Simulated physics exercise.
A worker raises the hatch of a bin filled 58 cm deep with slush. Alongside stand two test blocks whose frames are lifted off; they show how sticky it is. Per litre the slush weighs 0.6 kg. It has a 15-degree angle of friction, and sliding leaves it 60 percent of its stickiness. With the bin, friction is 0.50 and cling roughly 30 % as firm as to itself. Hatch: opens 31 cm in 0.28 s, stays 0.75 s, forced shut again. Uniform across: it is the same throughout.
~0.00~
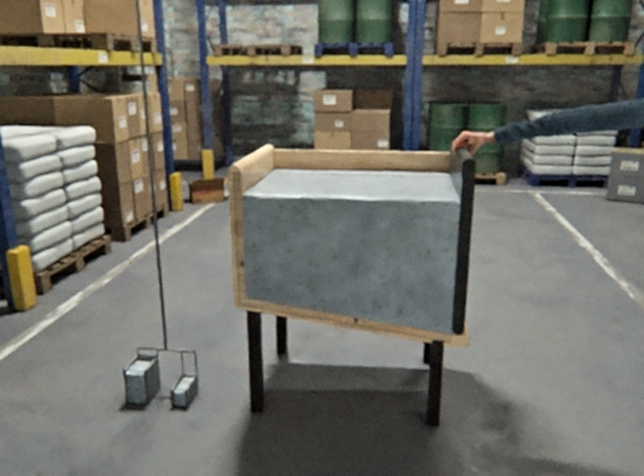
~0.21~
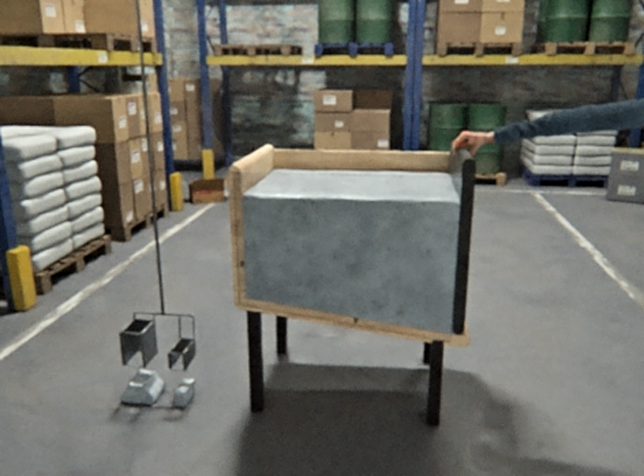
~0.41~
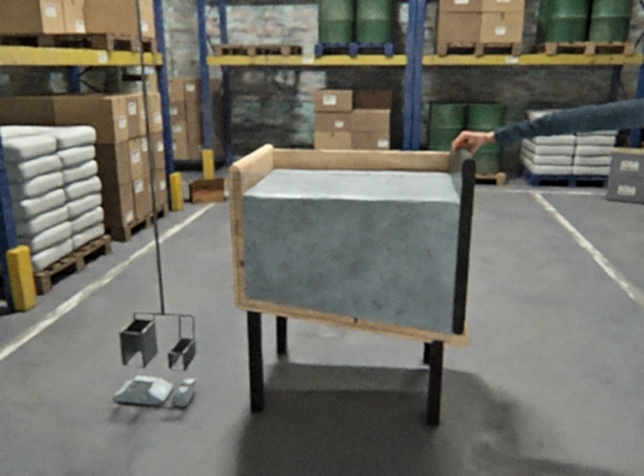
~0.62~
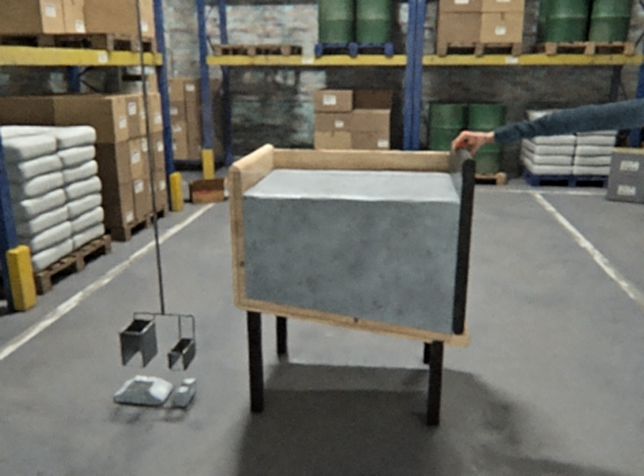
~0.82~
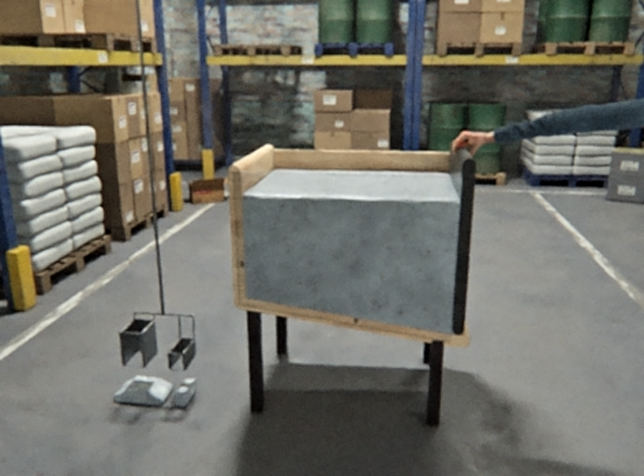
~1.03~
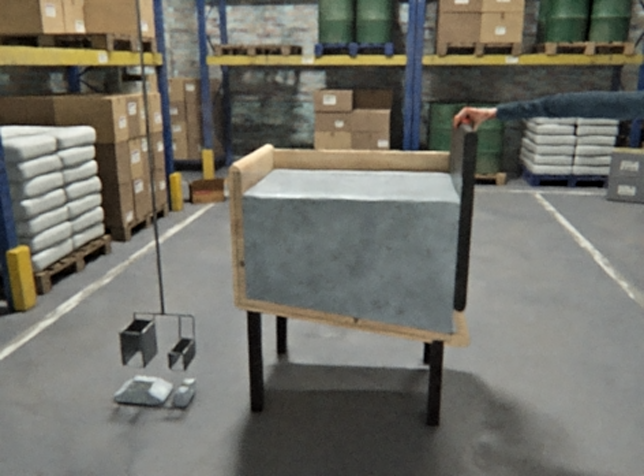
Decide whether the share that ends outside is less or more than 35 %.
Greater than 35 %.
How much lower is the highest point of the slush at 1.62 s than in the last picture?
Roughly 0 centimetres, give or take.
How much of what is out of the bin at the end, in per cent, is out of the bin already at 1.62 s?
Close to 50 in a hundred.
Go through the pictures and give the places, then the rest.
The first frame shows top of the hatch at (469, 165), not yet moved; top of the slush at (333, 197); blocks stand 15 cm, 7.2 cm (left to right).
The second frame shows top of the hatch at (469, 165), not yet moved; top of the slush at (333, 197); blocks stand 10 cm, 7.0 cm (left to right).
The third frame shows top of the hatch at (469, 165), not yet moved; top of the slush at (333, 197); blocks stand 6.7 cm, 6.9 cm (left to right).
The fourth frame shows top of the hatch at (469, 165), not yet moved; top of the slush at (333, 197); blocks stand 6.7 cm, 6.9 cm (left to right).
The fifth frame shows top of the hatch at (469, 165), not yet moved; top of the slush at (333, 197); blocks stand 6.7 cm, 6.9 cm (left to right).
The sixth frame shows top of the hatch at (471, 138), moved 10 cm; top of the slush at (285, 196); blocks stand 6.7 cm, 6.9 cm (left to right).
After 1.30 s, the hatch is 31 cm open and 5 % is out.
After 1.62 s, the hatch is 31 cm open and 21 % is out.
After 1.93 s, the hatch is 31 cm open and 35 % is out.
After 2.25 s, the hatch is 7.8 cm open and 44 % is out.
After 2.72 s, at the end, the hatch is shut and 45 % is out.
